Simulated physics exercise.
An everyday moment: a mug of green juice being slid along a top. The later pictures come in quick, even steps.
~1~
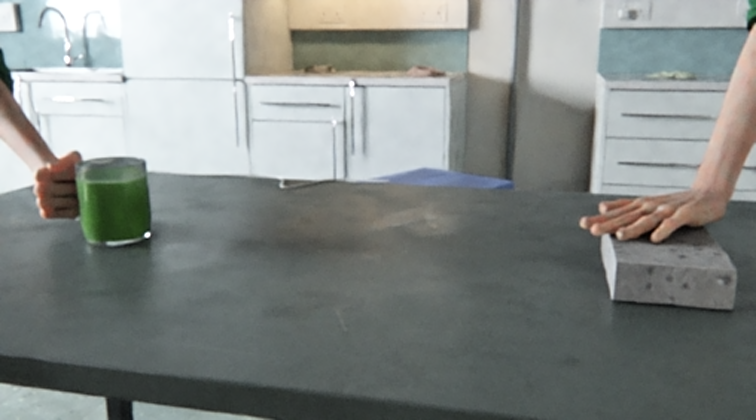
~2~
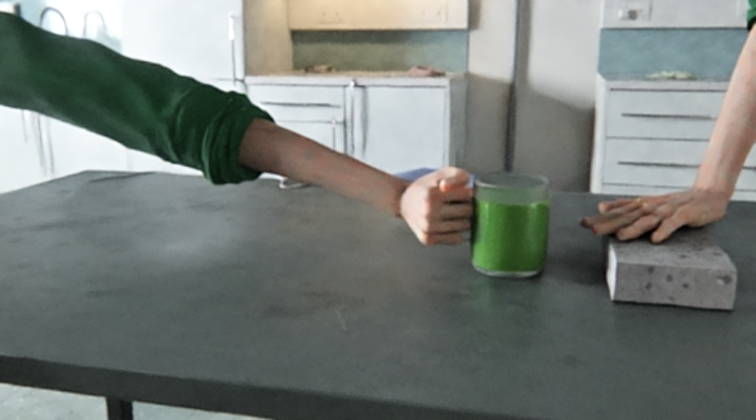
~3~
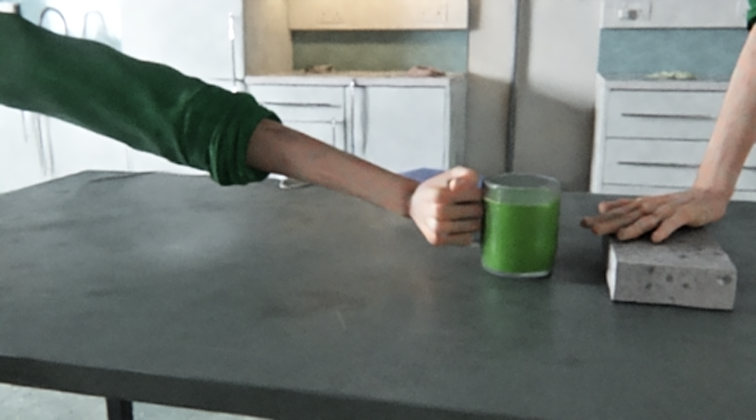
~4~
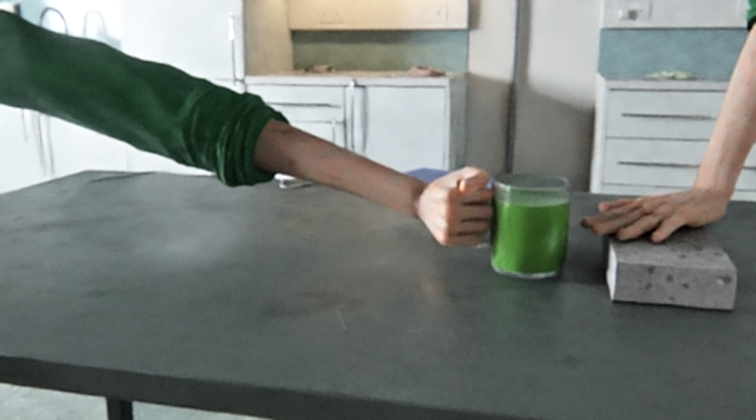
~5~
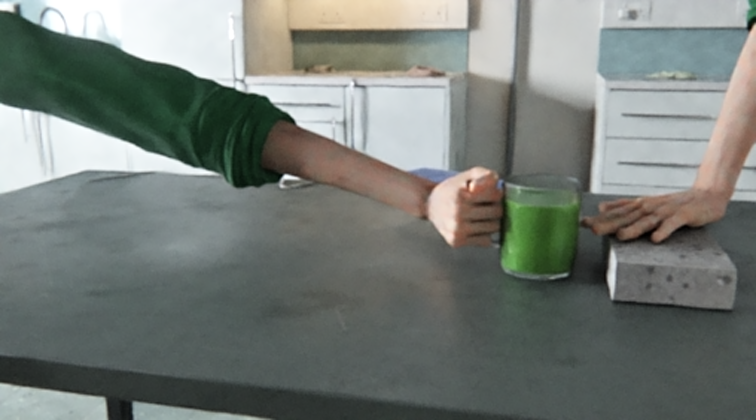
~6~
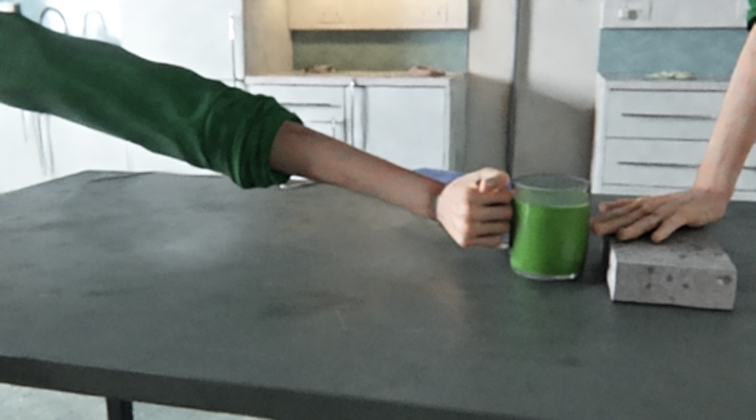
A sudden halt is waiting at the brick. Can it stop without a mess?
The mug holds.
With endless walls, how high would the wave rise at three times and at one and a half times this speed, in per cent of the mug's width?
Roughly 40 per cent, then 20 per cent.
Next, the mug meets the brick.
After that, the green juice surges up the wall; the wave climbs under half way to the rim.
Finally, the mug stands at the brick; its rim is dry.
